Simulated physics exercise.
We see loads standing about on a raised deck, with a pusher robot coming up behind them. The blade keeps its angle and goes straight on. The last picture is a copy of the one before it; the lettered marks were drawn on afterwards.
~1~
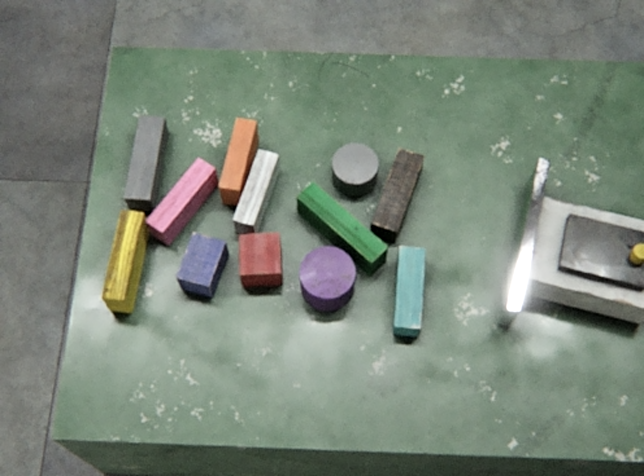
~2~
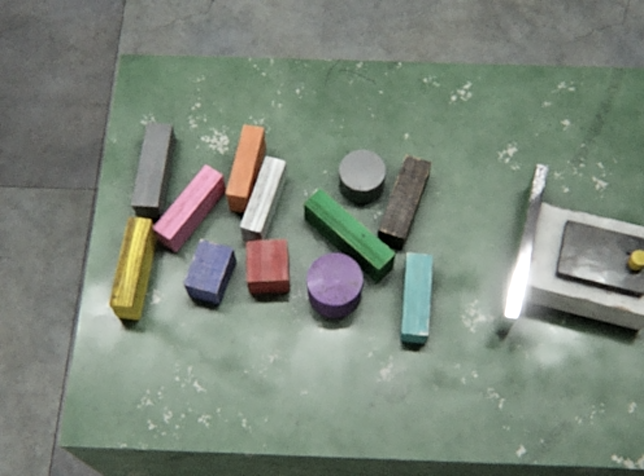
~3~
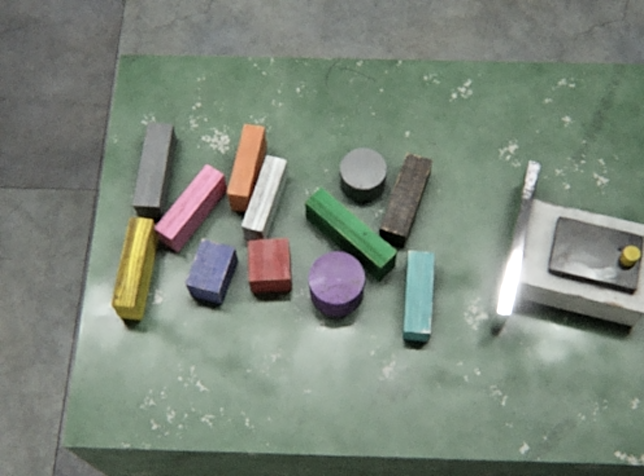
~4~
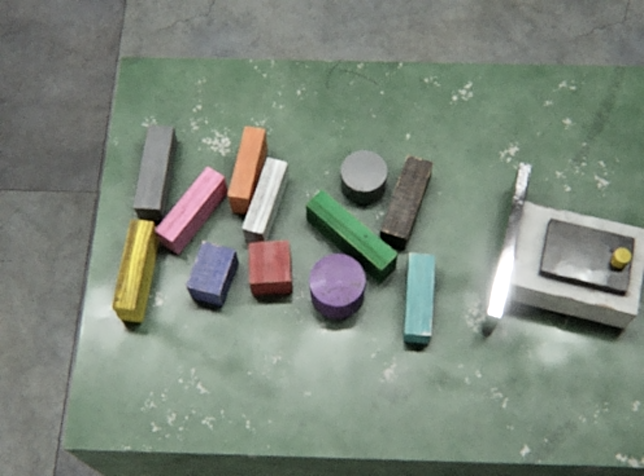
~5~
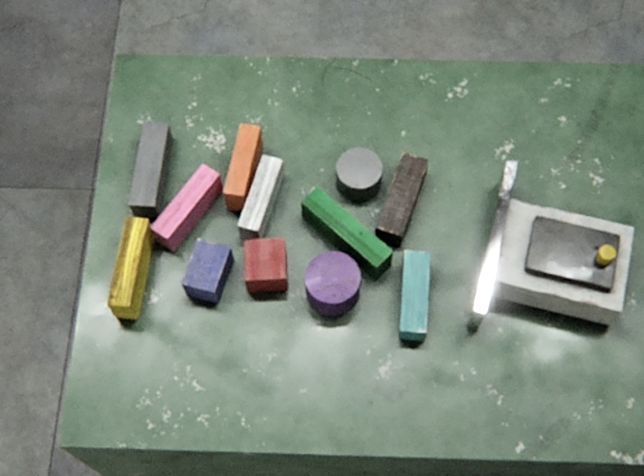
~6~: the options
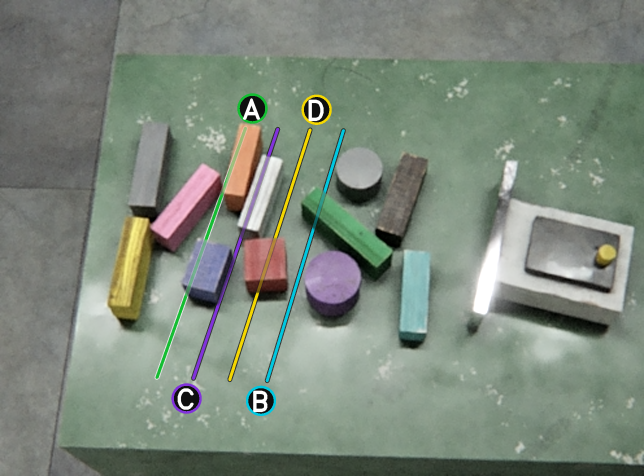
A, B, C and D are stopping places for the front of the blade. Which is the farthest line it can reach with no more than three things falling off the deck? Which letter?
It should halt at A.
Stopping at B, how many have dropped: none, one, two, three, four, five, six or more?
By then, none.
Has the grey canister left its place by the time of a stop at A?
Yes.
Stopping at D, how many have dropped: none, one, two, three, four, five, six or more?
The count is none.
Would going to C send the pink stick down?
By then, no.
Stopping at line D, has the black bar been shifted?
Yes.
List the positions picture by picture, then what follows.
The first picture shows yellow stick (127, 262); purple canister (327, 280); black bar (398, 195).
The second picture shows robot (597, 255); turquoise bar (417, 298).
The third picture shows robot (589, 252); red crate (270, 266).
The fourth picture shows robot (581, 254); pink stick (192, 211).
The fifth picture shows robot (566, 251); grey canister (359, 175); green stick (346, 234); orange bar (244, 168).
On the marked copy, A at (204, 245); B at (307, 248); C at (238, 246); D at (272, 247).
Following A. Soon after the start, robot (457, 248); grey canister (349, 173); purple canister (313, 289).
Later, robot (350, 245); grey bar (133, 171); pink stick (159, 204).
In the end, robot (269, 243); yellow stick over the edge; grey bar over the edge; three fallen.
As for the rest, B is within the limit but short; C is within the limit but short; D is within the limit but short.
